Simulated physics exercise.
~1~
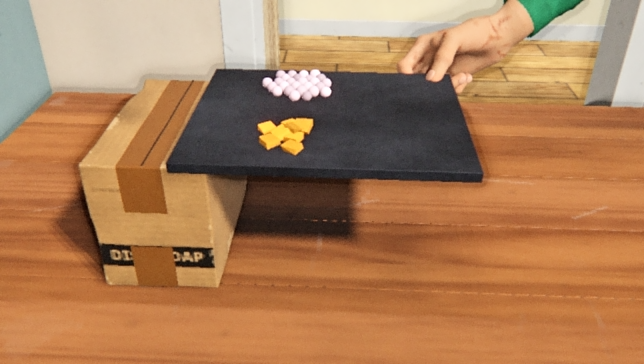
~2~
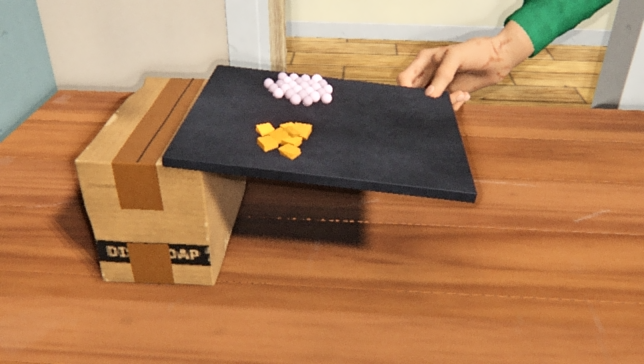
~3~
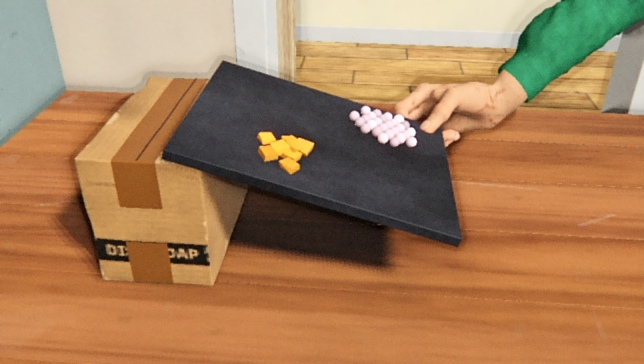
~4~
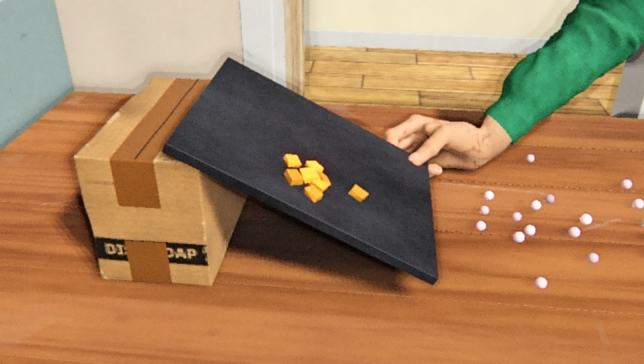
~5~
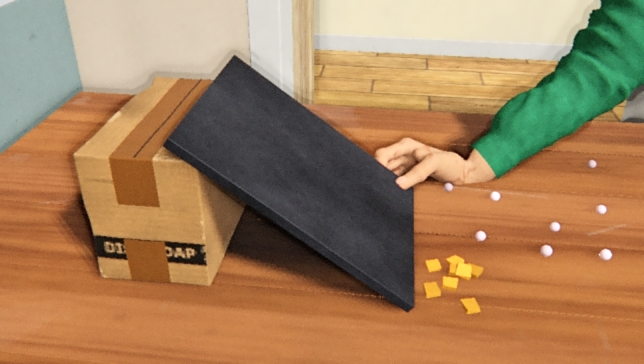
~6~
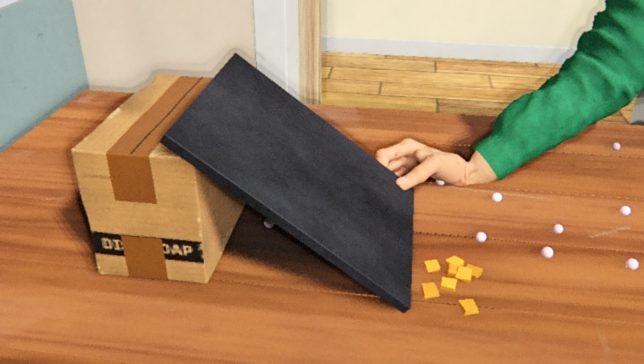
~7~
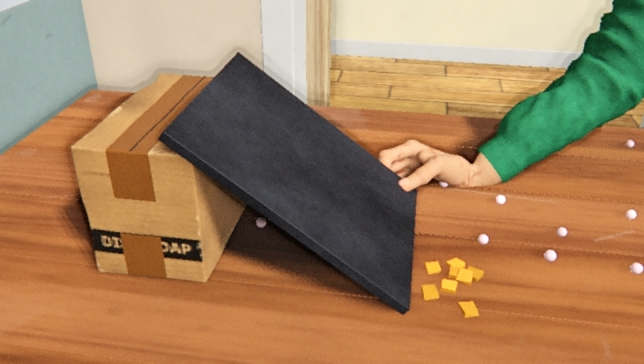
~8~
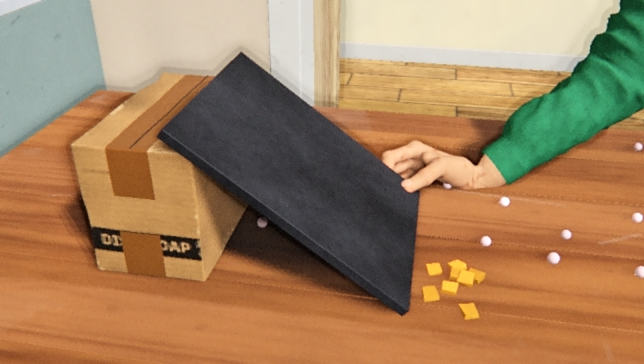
A black board propped on a cardboard box tilts as a hand lowers its right end to the table, sending pale pink balls rolling off first and orange chunks sliding after; the chunks stop near the board's foot while the balls scatter farther right.
